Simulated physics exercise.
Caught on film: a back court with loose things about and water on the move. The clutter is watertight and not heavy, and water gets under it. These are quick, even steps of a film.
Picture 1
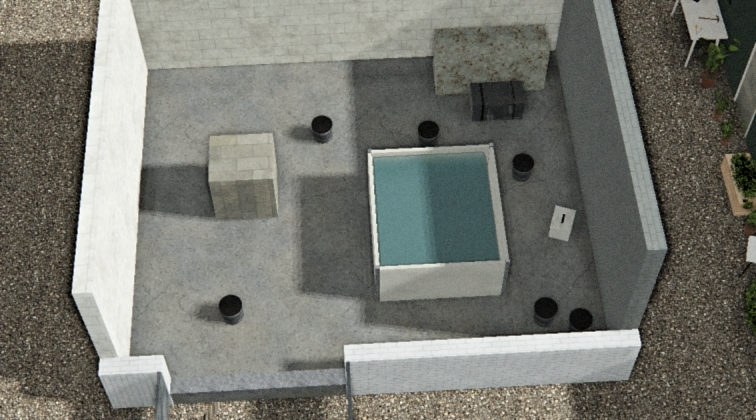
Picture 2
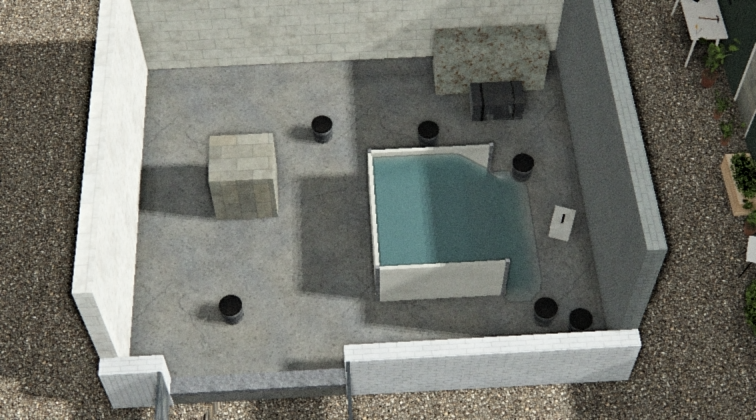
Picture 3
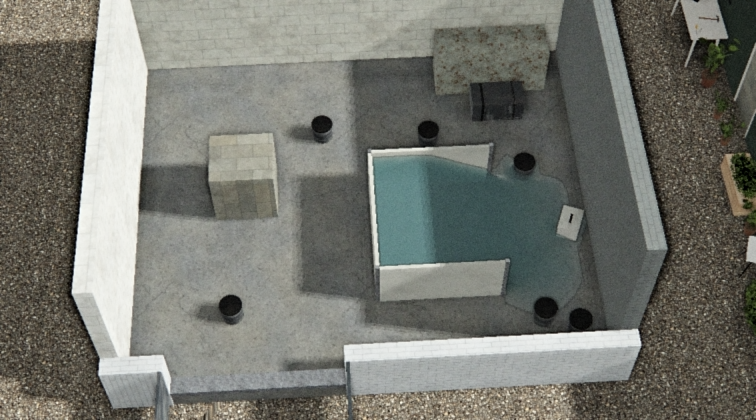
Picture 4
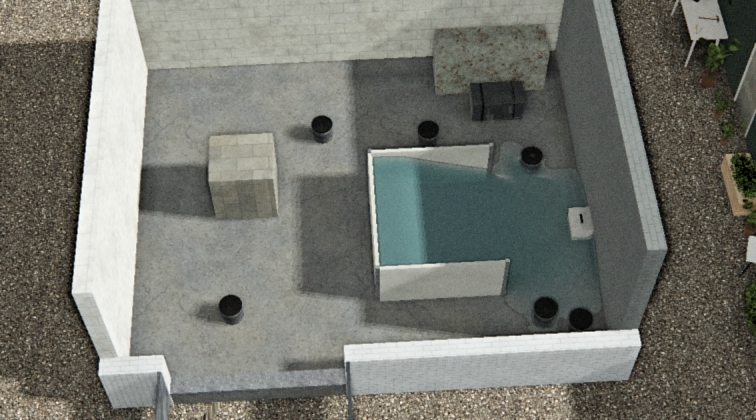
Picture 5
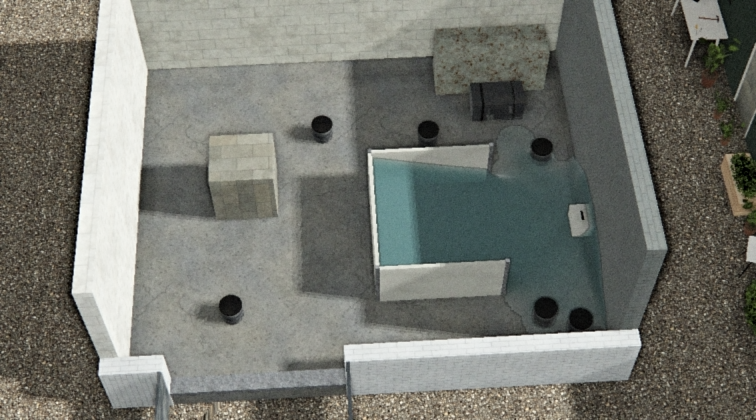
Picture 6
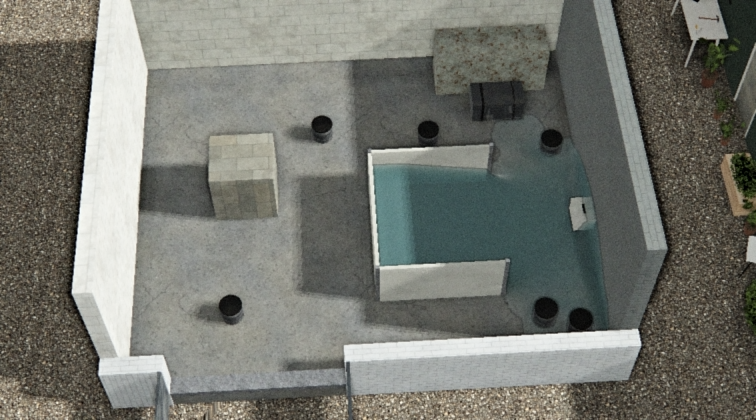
The video shows water spreading rightward from the open side of a square tank in a walled court, reaching the right wall as a small white tote and then a dark pail shift slightly, while the other objects stay put.
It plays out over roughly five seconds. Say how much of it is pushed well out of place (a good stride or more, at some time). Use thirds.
It is two thirds or above.
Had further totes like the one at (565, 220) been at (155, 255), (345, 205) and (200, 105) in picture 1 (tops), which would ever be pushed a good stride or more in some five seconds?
As listed: Moved that far, less than that, that far or more.
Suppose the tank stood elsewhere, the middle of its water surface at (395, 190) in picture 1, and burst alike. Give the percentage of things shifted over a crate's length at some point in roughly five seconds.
I make it 90 per cent.
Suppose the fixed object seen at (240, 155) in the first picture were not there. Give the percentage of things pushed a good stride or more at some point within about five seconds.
Close to 100 %.
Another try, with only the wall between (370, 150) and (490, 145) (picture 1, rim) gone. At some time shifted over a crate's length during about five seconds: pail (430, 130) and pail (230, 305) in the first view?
One after the other: Shifted that much, never so far.
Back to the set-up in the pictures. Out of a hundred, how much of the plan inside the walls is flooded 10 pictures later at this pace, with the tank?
I make it 40 per cent.
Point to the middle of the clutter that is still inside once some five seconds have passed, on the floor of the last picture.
Around (310, 208).
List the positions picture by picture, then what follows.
The first frame shows a pail at (523, 162), on the bottom; a tote at (563, 219) rests on the ground; 0 of 8 have shifted.
The second frame shows a pail at (523, 162) rests on the ground; a tote at (563, 219), on the bottom; 0 of 8 have shifted.
The third frame shows a pail at (525, 161) rests on the ground; a tote at (571, 219) rests on the ground, close to its start; 1 of 8 have shifted.
The fourth frame shows a pail at (532, 155), on the bottom, close to its start; a tote at (581, 219) floats, close to its start; 2 of 8 have shifted.
The fifth frame shows a pail at (542, 146), on the bottom, a stride from its start; a tote at (582, 216) floats, close to its start; 2 of 8 have shifted.
The sixth frame shows a pail at (552, 138), on the bottom, a stride from its start; a tote at (584, 209), afloat, close to its start; 2 of 8 have shifted.
A moment on, 1 of 8 are well off their spots; 1 afloat.
Next, 4 of 8 are well off their spots; 2 afloat.
Later, 7 of 8 are well off their spots; 1 afloat.
In the end, 8 of 8 are well off their spots, and 8 have been at some point; 2 afloat.
